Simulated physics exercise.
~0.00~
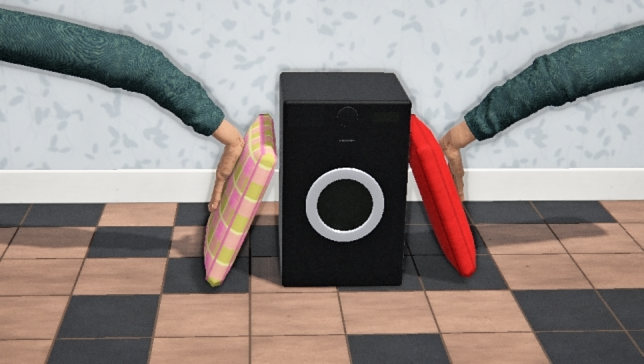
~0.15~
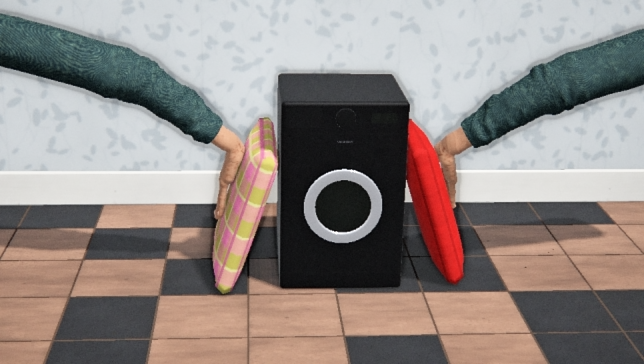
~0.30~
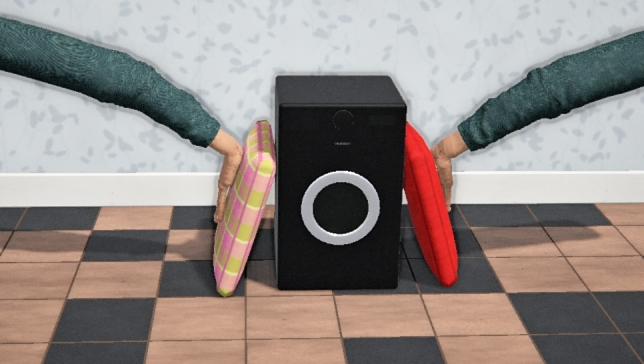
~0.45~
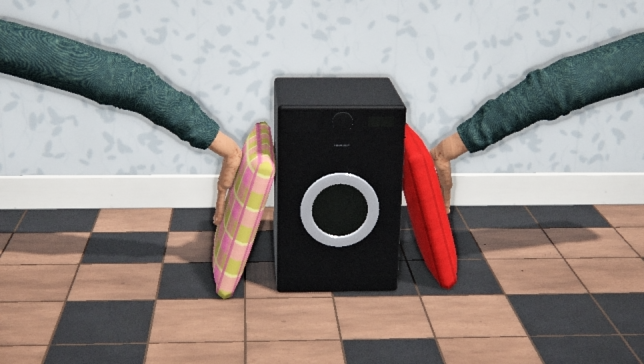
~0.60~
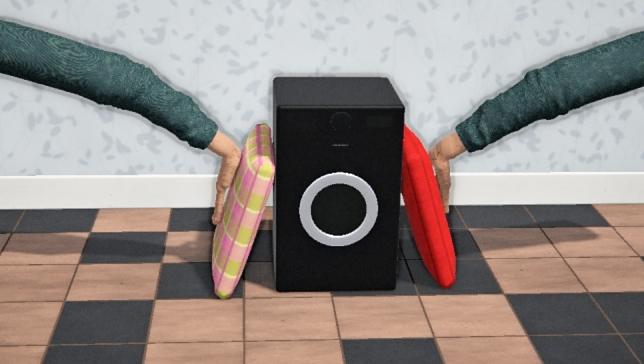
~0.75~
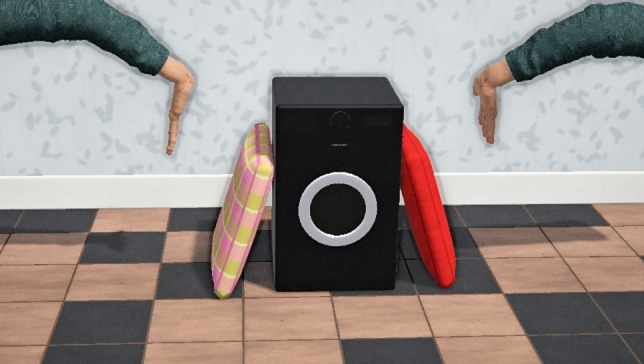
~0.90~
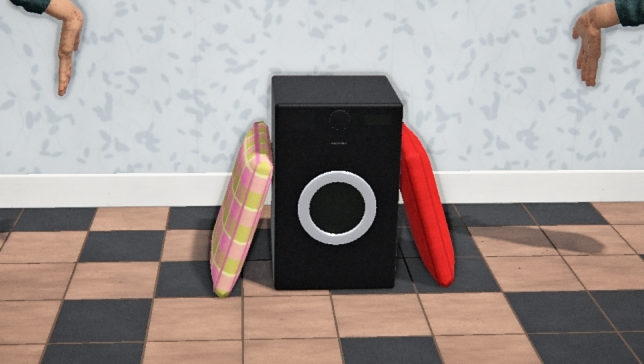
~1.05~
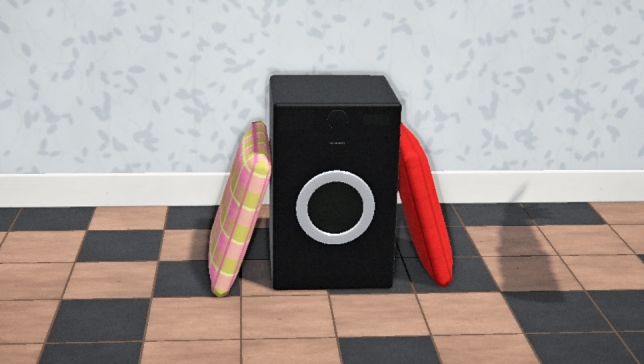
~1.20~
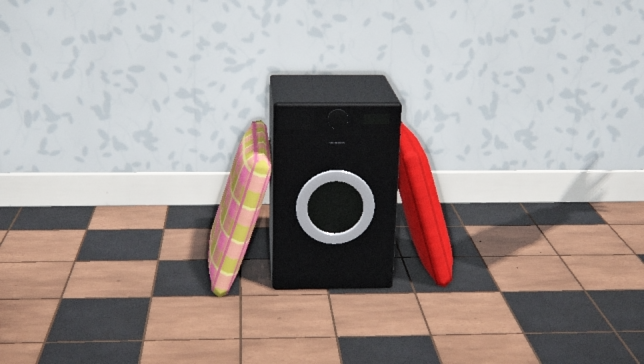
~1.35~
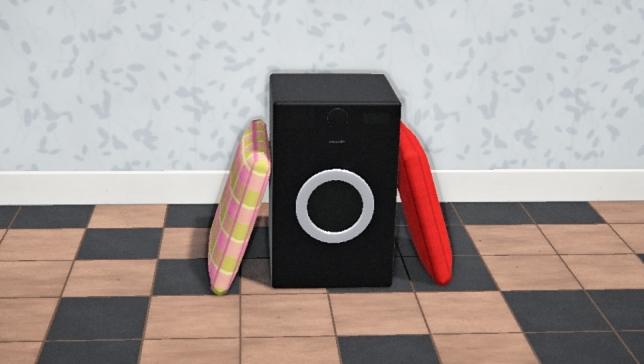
The clip shows two hands pressing a pink checked cushion and a red pillow against the left and right sides of a black machine on a tiled floor, then letting go and withdrawing upward out of view, leaving both leaning in place.
